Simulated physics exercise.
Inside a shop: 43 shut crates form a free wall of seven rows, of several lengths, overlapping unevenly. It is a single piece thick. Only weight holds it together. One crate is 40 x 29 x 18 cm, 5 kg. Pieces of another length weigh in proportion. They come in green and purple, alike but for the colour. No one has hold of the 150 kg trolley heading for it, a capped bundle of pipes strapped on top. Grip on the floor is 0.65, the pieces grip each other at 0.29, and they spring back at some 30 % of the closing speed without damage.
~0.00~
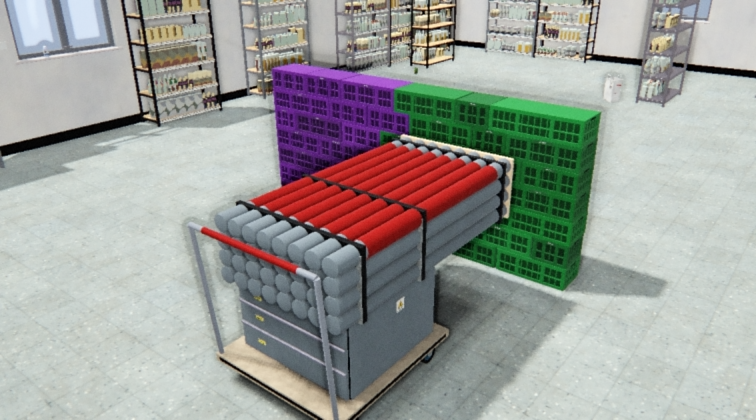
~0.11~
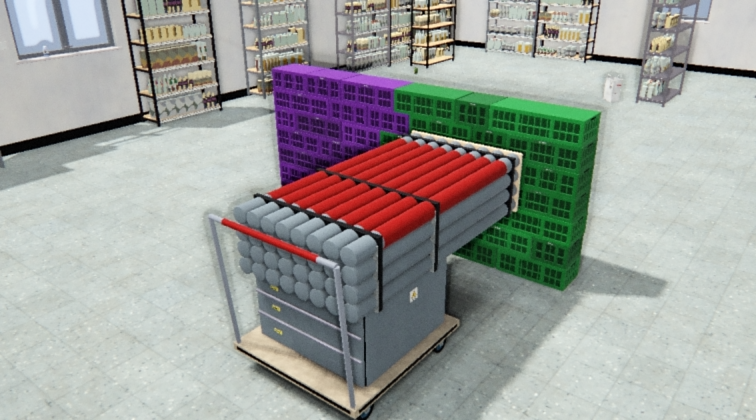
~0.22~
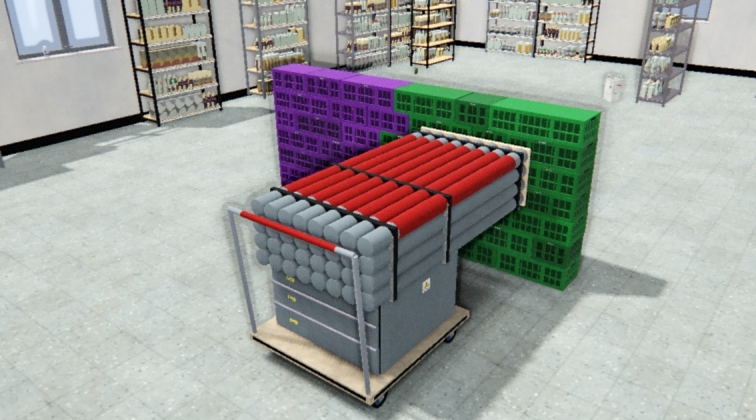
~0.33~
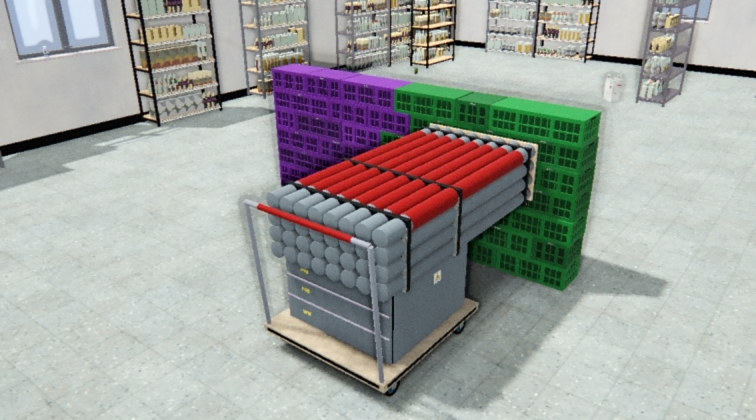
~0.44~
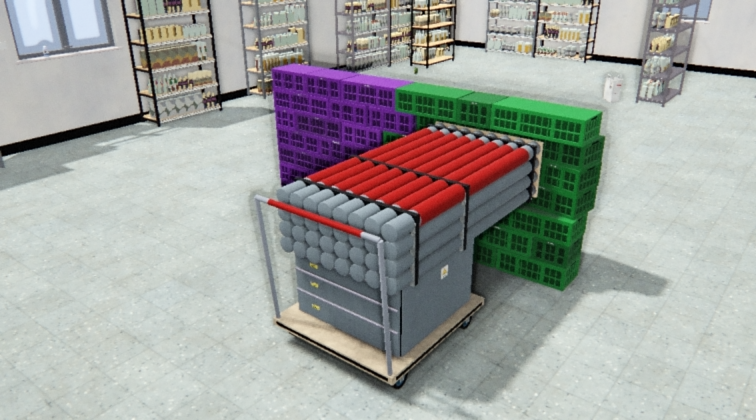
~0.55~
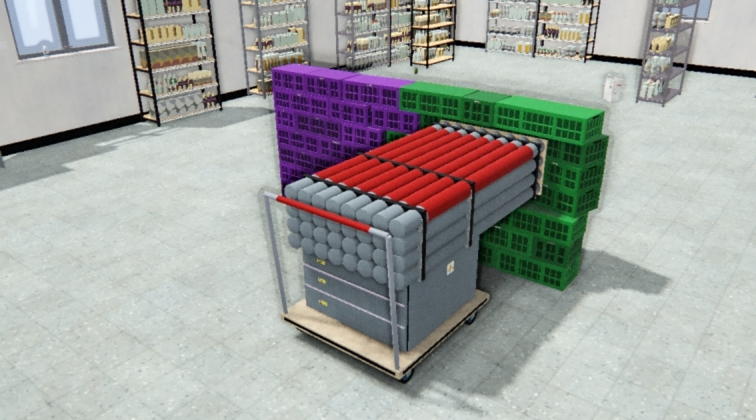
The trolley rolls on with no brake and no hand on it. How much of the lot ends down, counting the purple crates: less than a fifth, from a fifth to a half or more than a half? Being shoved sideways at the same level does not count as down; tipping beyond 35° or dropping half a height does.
It comes to fewer than one in five.
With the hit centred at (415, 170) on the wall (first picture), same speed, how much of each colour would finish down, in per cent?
Then purple 30, green 50 per cent.
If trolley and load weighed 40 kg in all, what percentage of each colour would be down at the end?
Then purple 0, green 0 per cent.
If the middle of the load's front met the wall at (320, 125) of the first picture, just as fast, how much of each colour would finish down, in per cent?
In that case purple 60, green 20 per cent.
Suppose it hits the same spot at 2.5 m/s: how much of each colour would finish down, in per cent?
Then purple 0, green 40 per cent.
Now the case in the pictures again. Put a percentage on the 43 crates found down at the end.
About 40 per cent.
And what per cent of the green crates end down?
By colour: Green 70 per cent.
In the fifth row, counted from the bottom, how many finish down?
The count is 4.
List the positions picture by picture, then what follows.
In the first frame (pixels give the middle of a visible side), load (508, 180) 35 cm short of the wall; top purple crate (288, 81); top green crate (423, 106); none has stirred.
Load (517, 174) 22 cm short of the wall; top purple crate (288, 81), in the second frame.
Load (525, 169) 10 cm short of the wall; top purple crate (288, 81), in the third frame.
Load (533, 164) 16 mm into the wall's line; top purple crate (288, 81); movement in 5 of them, in the fourth frame.
Load (538, 161) 9 cm into the wall's line; top purple crate (288, 81); top green crate (425, 105) 22 mm from its place; movement in 13 of them, in the fifth frame.
Load (542, 159) 15 cm into the wall's line; top purple crate (288, 81); top green crate (429, 104) 7 cm from its place; movement in 16 of them, in the sixth frame.
After 0.84 s, load 25 cm past the wall's line, still rolling; none of the 21 purple crates down (0 of 43 in all colours); top purple crate unmoved; top green crate 8° from how it stood.
After 1.24 s, load 33 cm past the wall's line, still rolling; none of the 21 purple crates down (10 of 43 in all colours); top purple crate unmoved; top green crate 33° from how it stood, 11 cm lower.
After 1.52 s, load 37 cm past the wall's line, still rolling; 2 of the 21 purple crates down (17 of 43 in all colours); top purple crate unmoved; top green crate 67° from how it stood, 64 cm lower.
After 2.00 s, load 41 cm past the wall's line, stopped; 2 of the 21 purple crates down (17 of 43 in all colours); top purple crate unmoved; top green crate on its side.
In the end (3.2 s), load 41 cm past the wall's line, stopped; 2 of the 21 purple crates down (17 of 43 in all colours); top purple crate unmoved; top green crate on its side. That is 10 per cent. From the last view, middles, top purple crate near (299, 78), top green crate near (515, 166).
